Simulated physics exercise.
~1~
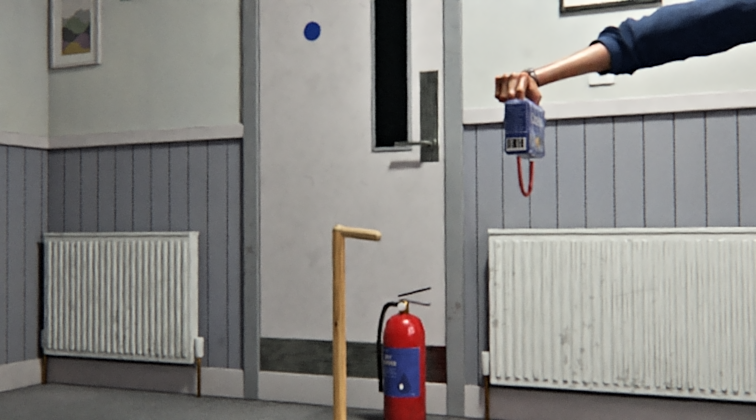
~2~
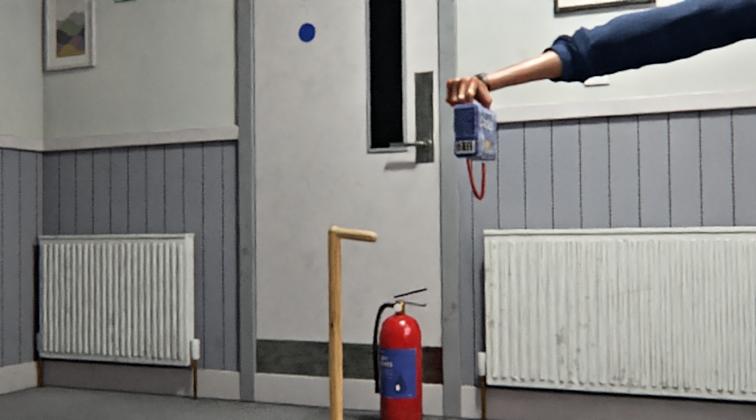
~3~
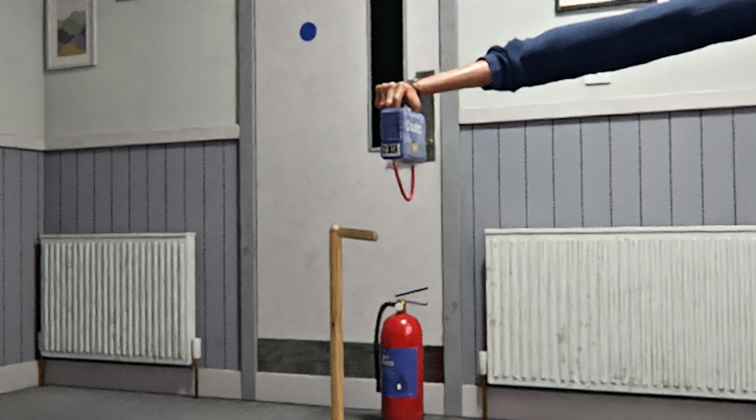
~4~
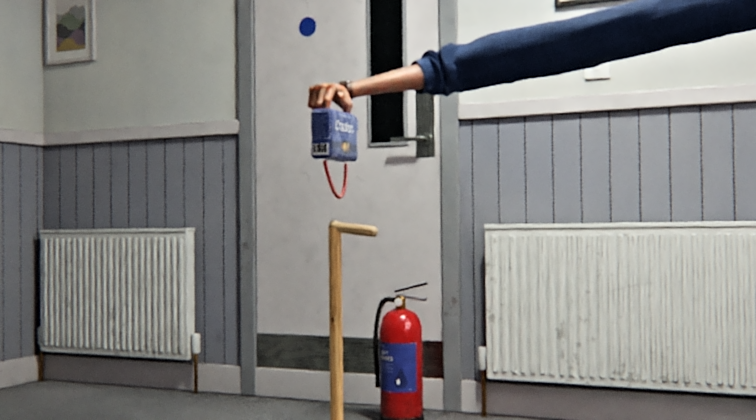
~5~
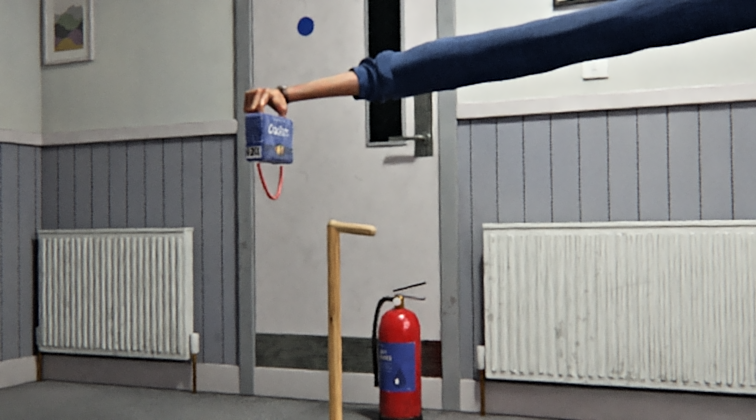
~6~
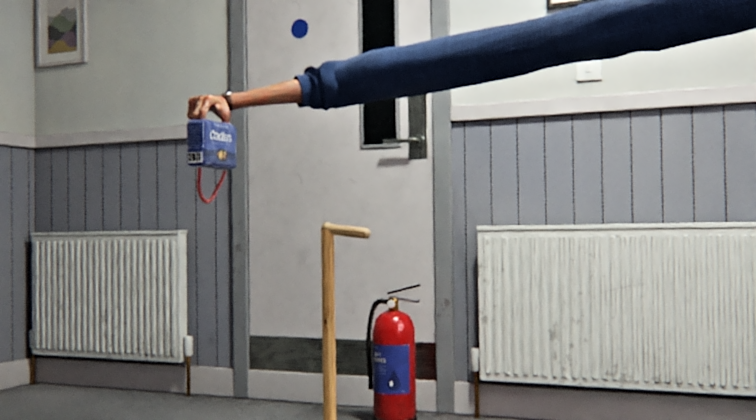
To begin with, an outstretched arm in a dark blue sleeve holds a small blue pouch on the right, a red loop dangling beneath it. A wooden post with a short arm at its top stands near a red fire extinguisher, in front of a door flanked by white radiators. The hand carries the pouch steadily left, passing above the extinguisher, while the view sways slightly. Next, the pouch crosses over the post, its loop hanging just above the wood without catching. It continues left and ends clear of the post, still held upright in the hand.
